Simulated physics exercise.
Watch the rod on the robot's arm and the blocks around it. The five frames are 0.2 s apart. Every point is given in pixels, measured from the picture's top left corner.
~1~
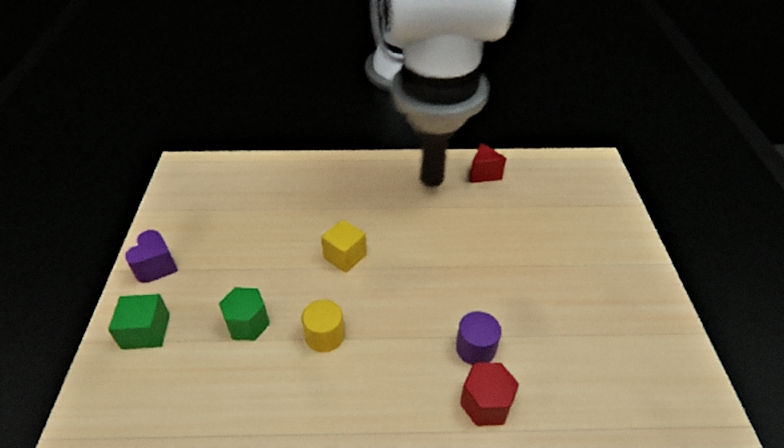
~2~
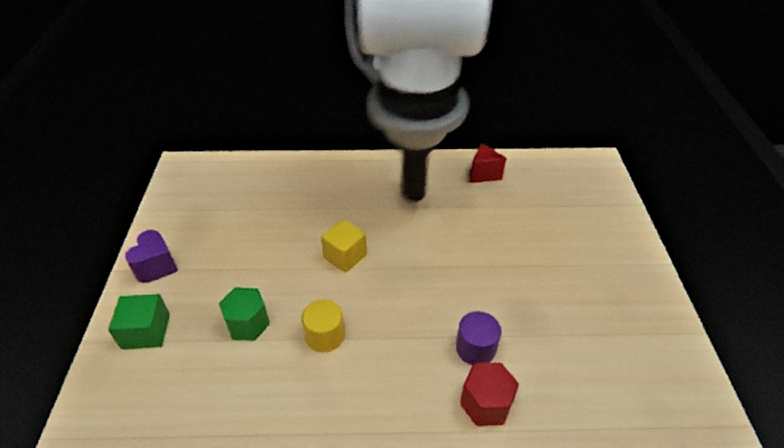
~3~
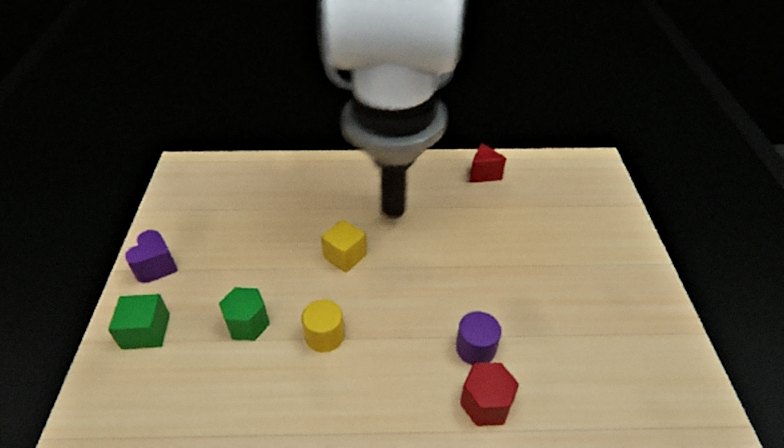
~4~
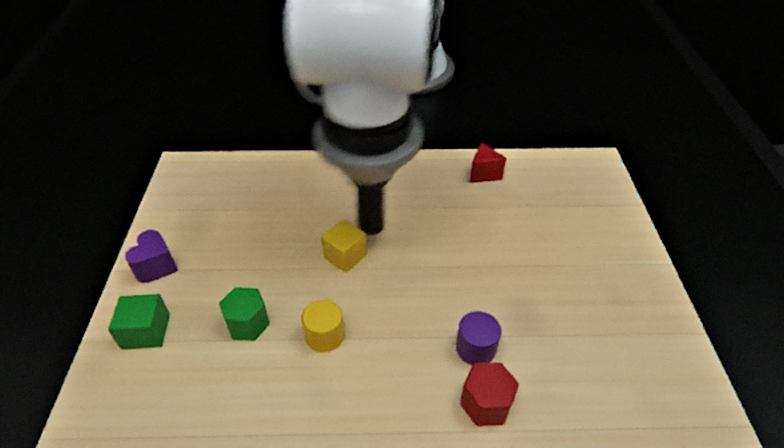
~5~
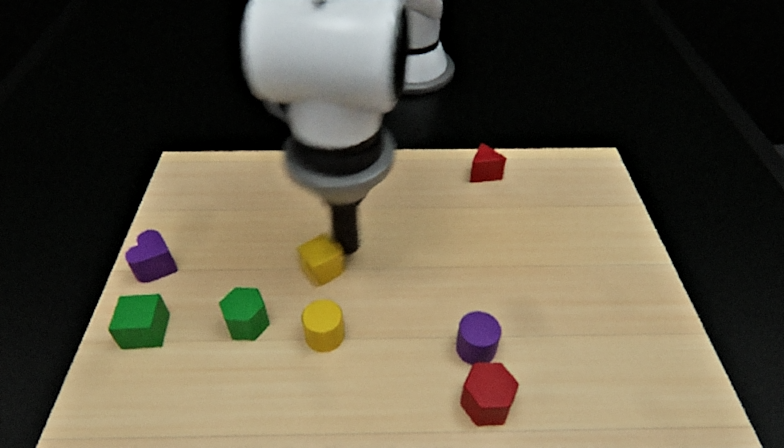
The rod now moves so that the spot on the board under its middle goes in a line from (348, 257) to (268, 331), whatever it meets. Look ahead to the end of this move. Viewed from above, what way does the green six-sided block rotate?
From the top, the block rotates counterclockwise.
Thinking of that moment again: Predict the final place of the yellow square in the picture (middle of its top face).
It sits at (254, 278).
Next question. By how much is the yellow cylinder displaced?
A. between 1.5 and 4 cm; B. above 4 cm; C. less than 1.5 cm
(C)
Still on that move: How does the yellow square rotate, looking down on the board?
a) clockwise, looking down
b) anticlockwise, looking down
(a)
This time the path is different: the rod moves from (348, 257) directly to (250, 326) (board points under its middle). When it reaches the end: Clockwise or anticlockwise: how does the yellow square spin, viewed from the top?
Viewed from the top, it goes clockwise.
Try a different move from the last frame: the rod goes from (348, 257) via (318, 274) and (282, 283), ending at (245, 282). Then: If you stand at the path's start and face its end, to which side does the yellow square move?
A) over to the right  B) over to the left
The correct letter is B.
What follows on the original path. One third of the way, rod at (321, 268); yellow square at (288, 268), turned 25° clockwise.
Two thirds of the way, rod at (294, 293); green six-sided block at (231, 306), turned 30° anticlockwise; yellow square at (260, 278), turned 55° clockwise.
At the end, rod at (264, 320); green six-sided block at (226, 308), turned 25° anticlockwise; yellow square at (254, 278), turned 70° clockwise; yellow cylinder not moved.
